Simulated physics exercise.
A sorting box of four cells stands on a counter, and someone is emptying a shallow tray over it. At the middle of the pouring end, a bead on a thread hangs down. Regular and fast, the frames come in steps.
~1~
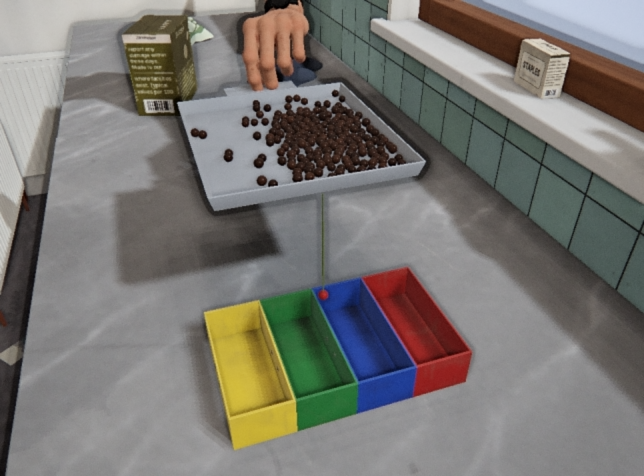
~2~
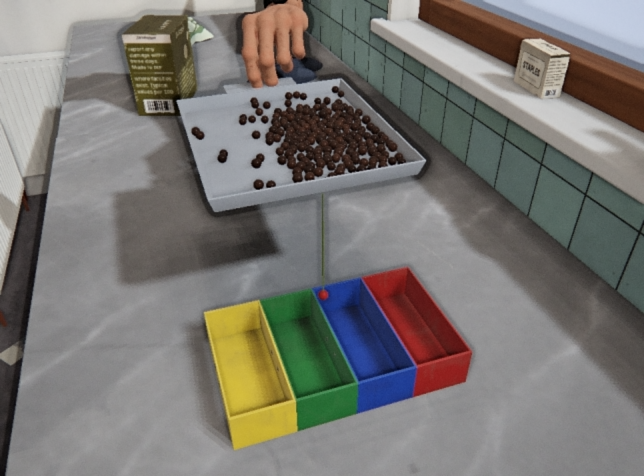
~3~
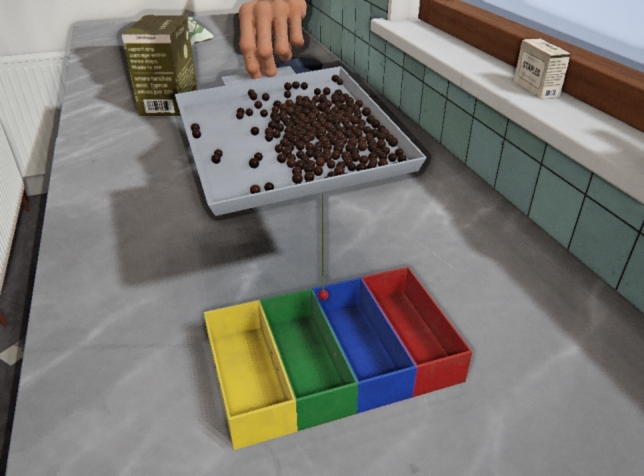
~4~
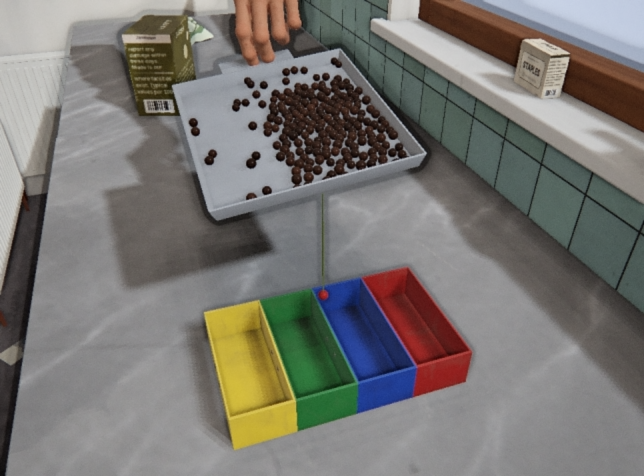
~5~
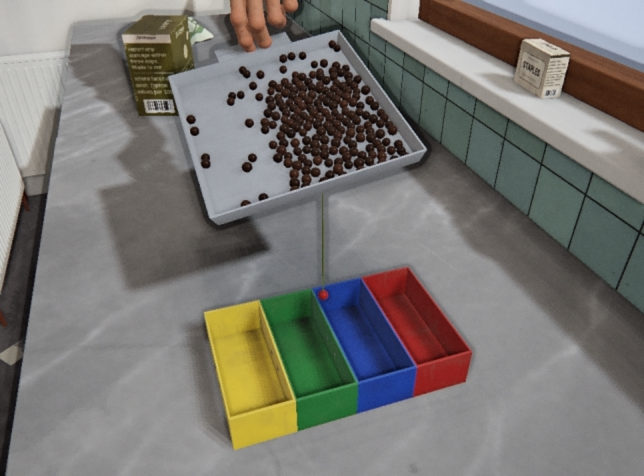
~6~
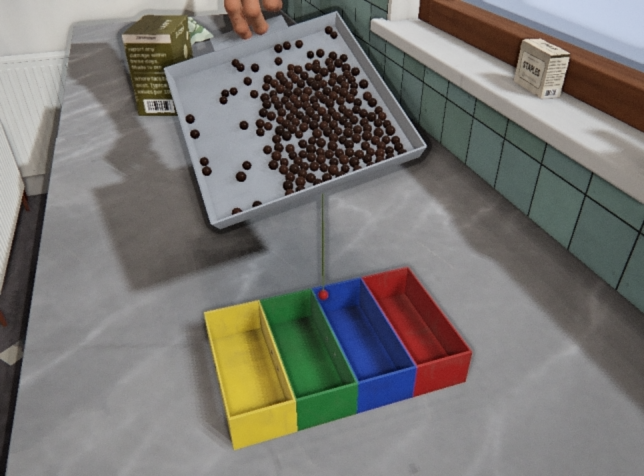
On a kitchen counter, a hand raised the back of a shallow tray of small brown balls above a box with yellow, green, blue and red cells, and the balls shifted as the tray steepened.
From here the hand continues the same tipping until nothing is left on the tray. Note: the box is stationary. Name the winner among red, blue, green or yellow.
Winner: Yellow.
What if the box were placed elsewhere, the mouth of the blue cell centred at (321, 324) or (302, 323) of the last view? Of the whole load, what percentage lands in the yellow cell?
It would be near 50 per cent first and near 30 per cent second.
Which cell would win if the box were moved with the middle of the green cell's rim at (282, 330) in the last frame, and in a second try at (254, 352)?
That yellow cell; green.
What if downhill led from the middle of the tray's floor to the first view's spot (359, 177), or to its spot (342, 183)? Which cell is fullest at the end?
The red one; the red cell.
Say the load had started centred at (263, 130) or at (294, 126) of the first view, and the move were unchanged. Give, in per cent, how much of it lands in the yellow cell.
Around 70 then around 70 per cent.
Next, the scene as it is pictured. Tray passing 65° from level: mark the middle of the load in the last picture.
Near (243, 229).
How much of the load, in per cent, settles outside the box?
I'd say around 30 per cent.
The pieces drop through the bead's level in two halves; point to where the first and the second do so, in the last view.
I'd place the first part at (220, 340) and the rest at (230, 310).
Just after the last frame, tray tipped steeply; roughly two thirds on the tray; about a tenth in the yellow cell; just a few in the green cell; roughly a third falling or outside the box.
A moment on, tray tipped past a quarter turn; just a few on the tray; roughly two thirds in the yellow cell; about a tenth in the green cell; roughly a quarter falling or outside the box.
Further on, tray tipped past a quarter turn; roughly two thirds in the yellow cell; about a tenth in the green cell; roughly a quarter falling or outside the box.
When it is over, tray tipped past a quarter turn; roughly two thirds in the yellow cell; about a tenth in the green cell; not one in the blue cell; not one in the red cell; roughly a quarter outside the box.
